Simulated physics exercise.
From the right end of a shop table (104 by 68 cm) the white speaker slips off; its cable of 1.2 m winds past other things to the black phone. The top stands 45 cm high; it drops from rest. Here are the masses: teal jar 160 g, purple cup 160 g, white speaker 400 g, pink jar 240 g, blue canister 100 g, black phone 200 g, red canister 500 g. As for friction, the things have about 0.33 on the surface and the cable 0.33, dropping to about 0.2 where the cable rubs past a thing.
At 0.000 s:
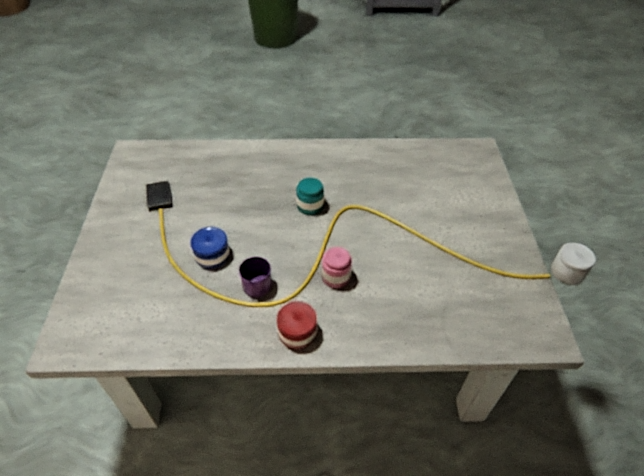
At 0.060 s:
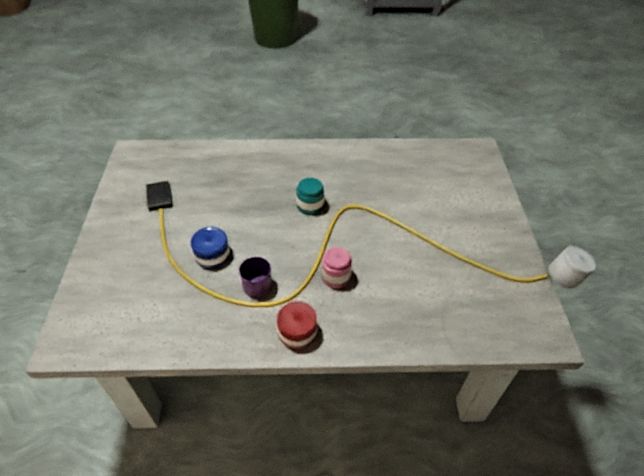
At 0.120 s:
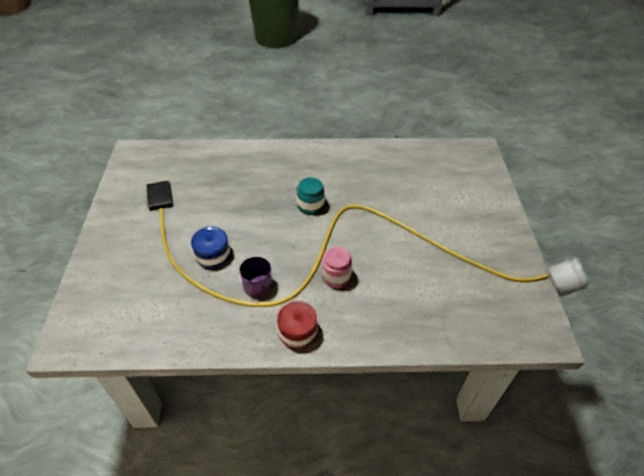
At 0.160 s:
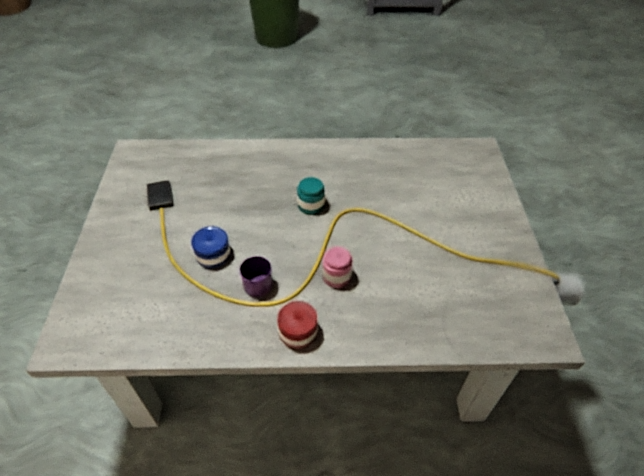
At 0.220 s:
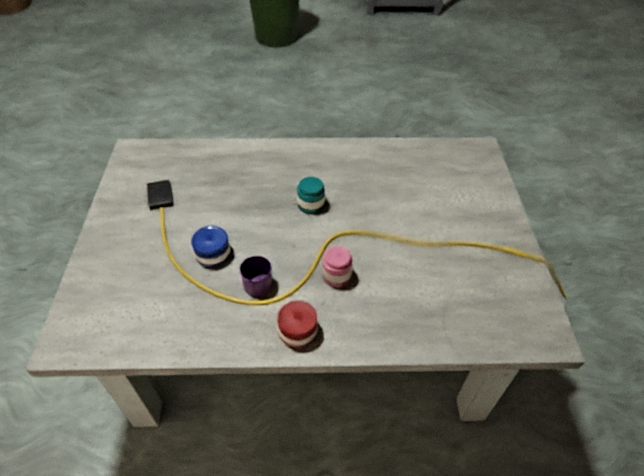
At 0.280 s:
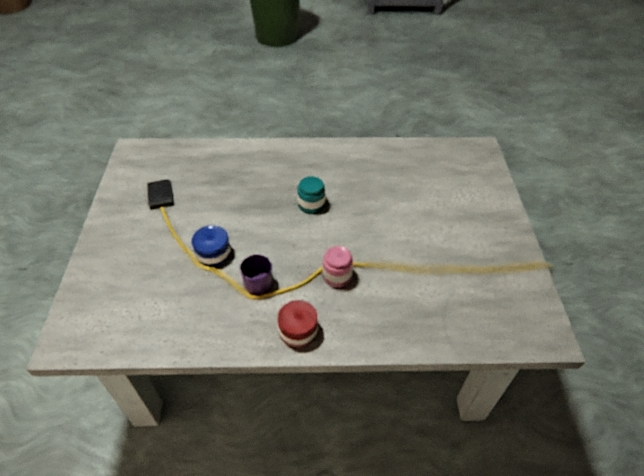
The clip opens on a pale table holding jars, canisters, a purple cup and a black phone, with a yellow cable winding between them to a white speaker at the right edge. The speaker tips outward and drops out of sight beyond the edge, then the cable pulls nearly straight rightward.
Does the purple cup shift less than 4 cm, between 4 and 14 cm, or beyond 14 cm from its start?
Most likely it winds up at a remote distance.
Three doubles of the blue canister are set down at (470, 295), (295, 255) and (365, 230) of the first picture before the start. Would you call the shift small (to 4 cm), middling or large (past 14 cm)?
Taken in order, they show only a little movement, only a little movement, and finally a lot of movement.
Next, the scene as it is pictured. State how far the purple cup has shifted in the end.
Purple cup: 25 cm.
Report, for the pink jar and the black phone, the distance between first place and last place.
Pink jar 4 cm, black phone 15 cm.
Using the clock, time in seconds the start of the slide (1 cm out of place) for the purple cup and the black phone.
Times: Purple cup = 0.32 s, black phone = 0.34 s.
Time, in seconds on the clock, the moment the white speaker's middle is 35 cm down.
Answer: 0.34 s on the clock.
After 0.5 s, the cable's tail end at (201, 234); purple cup 22 cm off its start, black phone 13 cm off its start, blue canister 11 cm off its start.
After 0.7 s, the cable's tail end at (207, 239); purple cup 26 cm off its start, black phone 15 cm off its start, blue canister 12 cm off its start.
After 1.0 s, the cable's tail end at (207, 239); purple cup 26 cm off its start at (288, 181), black phone 15 cm off its start at (189, 230), blue canister 12 cm off its start at (254, 209).
After 1.2 s, the cable's tail end at (207, 239); purple cup 26 cm off its start, black phone 15 cm off its start, blue canister 12 cm off its start.
After 2.4 s, the cable's tail end at (207, 239); purple cup 26 cm off its start at (288, 181), black phone 15 cm off its start at (189, 230), blue canister 12 cm off its start at (254, 209), pink jar 3 cm off its start at (345, 267).
